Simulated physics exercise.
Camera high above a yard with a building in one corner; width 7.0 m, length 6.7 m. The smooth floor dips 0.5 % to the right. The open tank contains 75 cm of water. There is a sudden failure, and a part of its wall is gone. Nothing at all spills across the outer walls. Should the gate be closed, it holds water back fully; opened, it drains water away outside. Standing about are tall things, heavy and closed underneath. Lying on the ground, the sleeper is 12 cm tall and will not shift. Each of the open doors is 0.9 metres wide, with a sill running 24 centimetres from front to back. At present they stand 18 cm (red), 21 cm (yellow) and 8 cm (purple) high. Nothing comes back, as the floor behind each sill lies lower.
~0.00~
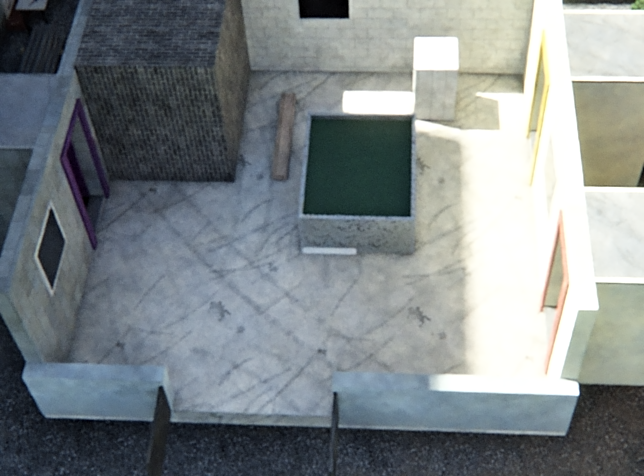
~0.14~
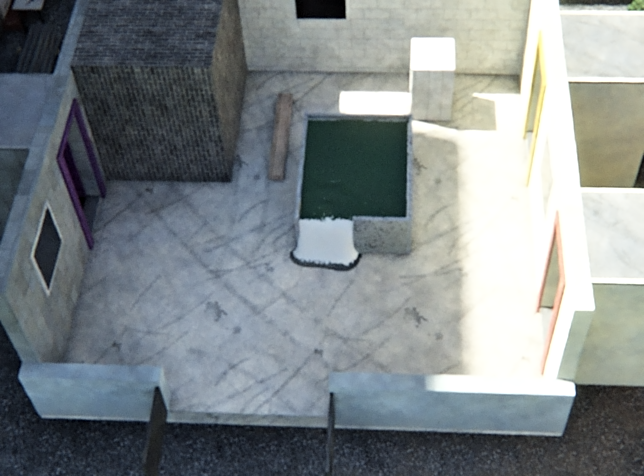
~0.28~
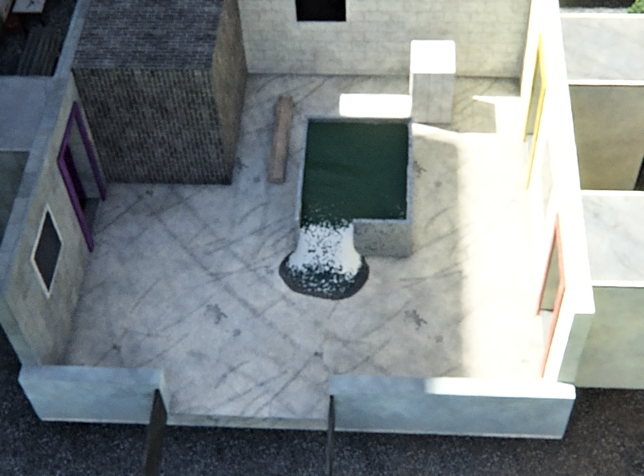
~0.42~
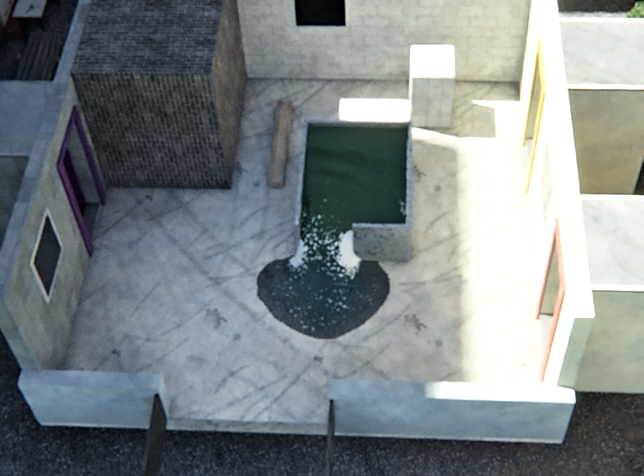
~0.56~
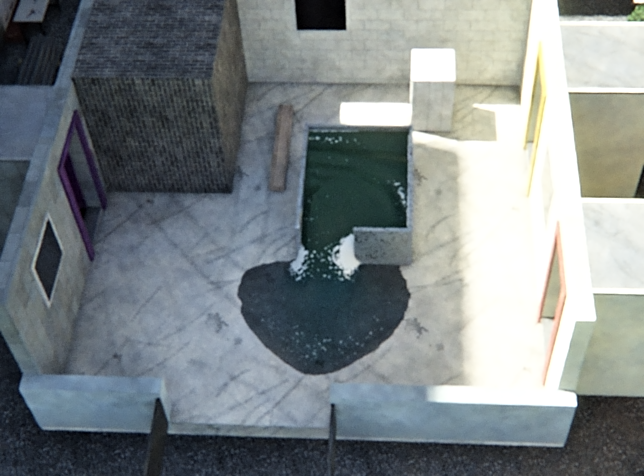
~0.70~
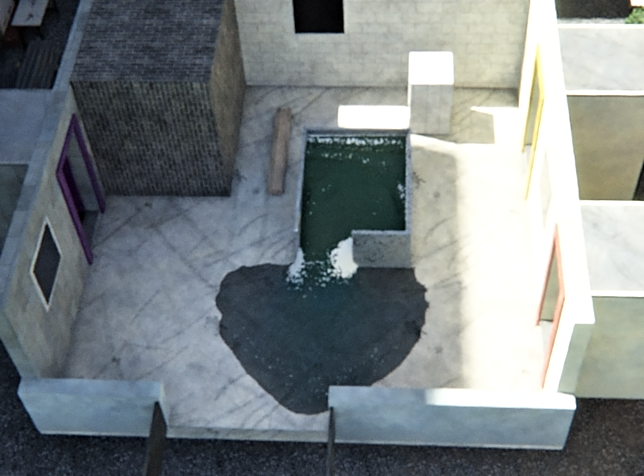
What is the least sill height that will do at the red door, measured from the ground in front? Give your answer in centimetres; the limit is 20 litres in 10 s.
The least height is some 8.5 cm.
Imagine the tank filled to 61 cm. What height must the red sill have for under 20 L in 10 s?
Roughly 6.5 centimetres.
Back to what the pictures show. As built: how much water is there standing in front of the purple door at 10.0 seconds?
Lab note: Depth approx. 3.0 cm.
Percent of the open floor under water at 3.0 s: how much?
Near 35 per cent of the open floor.
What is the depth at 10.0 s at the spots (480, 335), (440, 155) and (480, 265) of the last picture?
Depths of roughly 4 cm, 4 cm and 3 cm, in that order.
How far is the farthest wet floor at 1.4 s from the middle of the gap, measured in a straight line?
Distance from gap: Approx. 3.4 m.
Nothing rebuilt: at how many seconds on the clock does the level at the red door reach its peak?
I'd say near 3.6 seconds.
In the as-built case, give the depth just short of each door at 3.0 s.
Red door 13 cm, yellow door 0 cm, purple door 0 cm.
After 1.4 s water covers 25 % of the floor, deepest (39 cm) near (316, 271); it has not reached the red door.
After 3.0 s water covers 35 % of the floor, deepest (24 cm) near (316, 271); 13 cm at the red door, 0 litres in over its 18 cm sill.
After 10.0 s water covers 85 % of the floor, deepest (8 cm) near (316, 271); 5 cm at the red door, 0 litres in over its 18 cm sill.
At the red door as built, the water arrived by 2.5 s and peaked near 13 cm at 3.6 s.
With a sill of 7 cm, 37 litres would have come in within the 10 s; with 9.5 cm, 14 litres. So under 20 litres takes about 8.5 cm.
